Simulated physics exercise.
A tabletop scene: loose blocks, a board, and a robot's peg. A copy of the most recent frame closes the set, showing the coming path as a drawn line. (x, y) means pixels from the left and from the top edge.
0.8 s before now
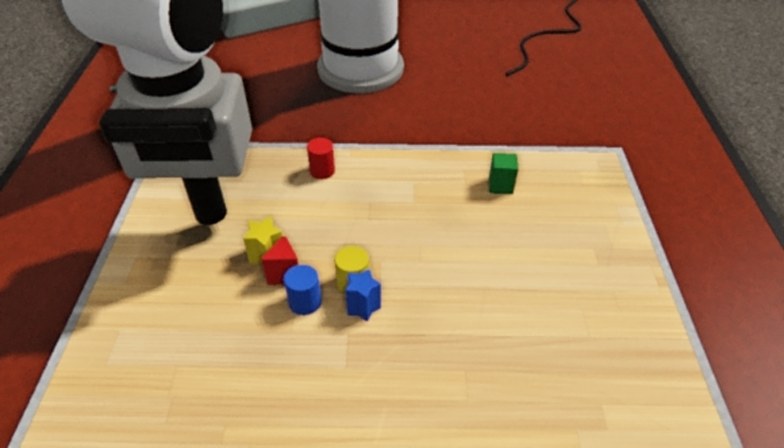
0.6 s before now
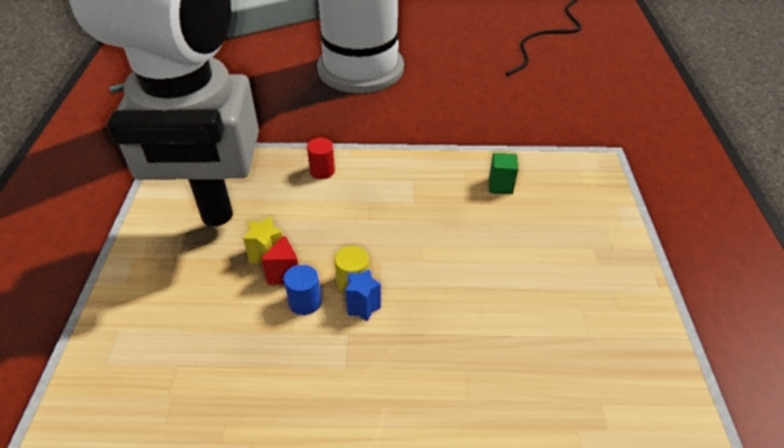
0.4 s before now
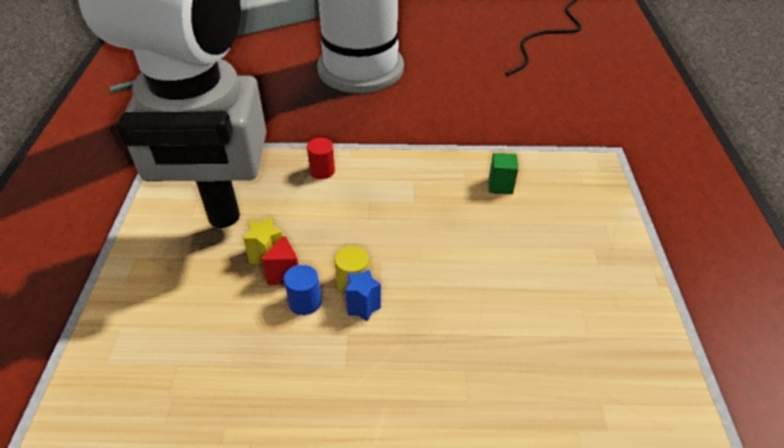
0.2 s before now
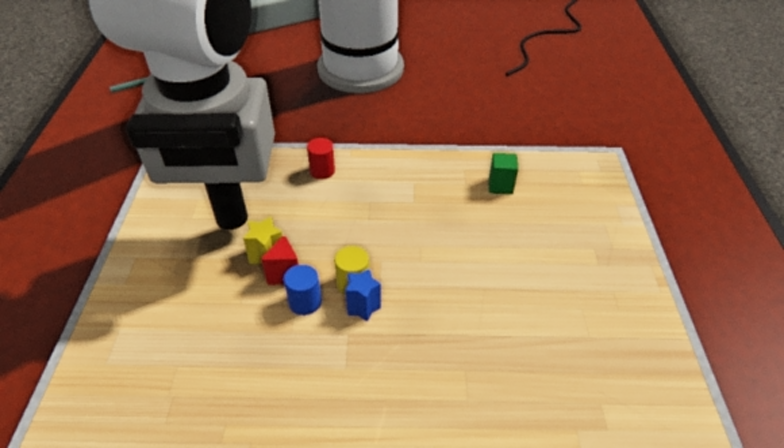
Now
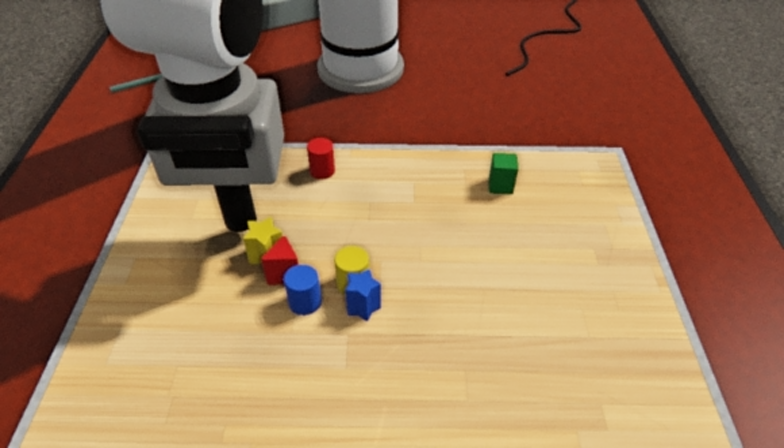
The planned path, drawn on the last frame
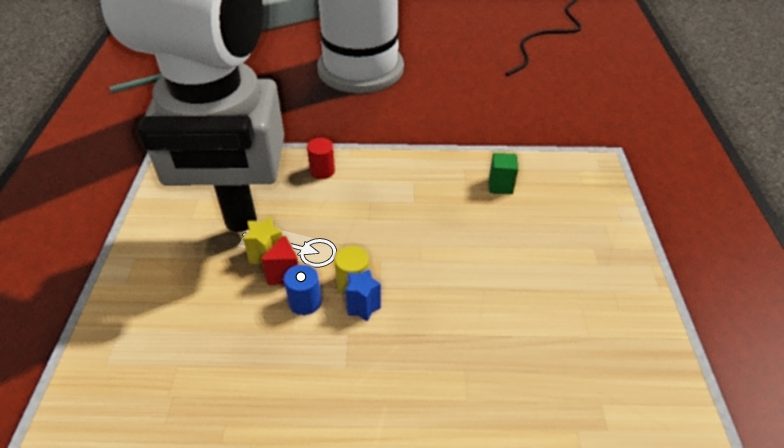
Robot arm's black peg moving slightly right toward a yellow star beside red, blue and yellow blocks, which all stay still.
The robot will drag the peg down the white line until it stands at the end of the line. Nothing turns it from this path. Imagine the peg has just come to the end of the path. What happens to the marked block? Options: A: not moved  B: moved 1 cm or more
Letter B.
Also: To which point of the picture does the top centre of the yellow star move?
In the picture, that point is around (298, 247).
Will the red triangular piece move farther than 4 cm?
No, it doesn't check out.
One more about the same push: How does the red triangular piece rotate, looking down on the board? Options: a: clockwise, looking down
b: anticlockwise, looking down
My answer is option a.
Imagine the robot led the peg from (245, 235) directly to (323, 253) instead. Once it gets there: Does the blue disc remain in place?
I'd say no.
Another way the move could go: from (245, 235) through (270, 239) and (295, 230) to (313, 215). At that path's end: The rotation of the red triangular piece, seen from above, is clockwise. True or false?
The statement is true.
The line goes from (245, 235) directly to (318, 253); the dot is on the blue disc.
The first path, step by step. Halfway along, peg (279, 229); yellow star (277, 239); red triangular piece (288, 259), turned 15° clockwise; blue disc (303, 283).
At the end, peg (317, 239); yellow star (298, 247), turned 40° clockwise; red triangular piece (293, 270), turned 45° clockwise; blue disc (303, 299); yellow disc unmoved.
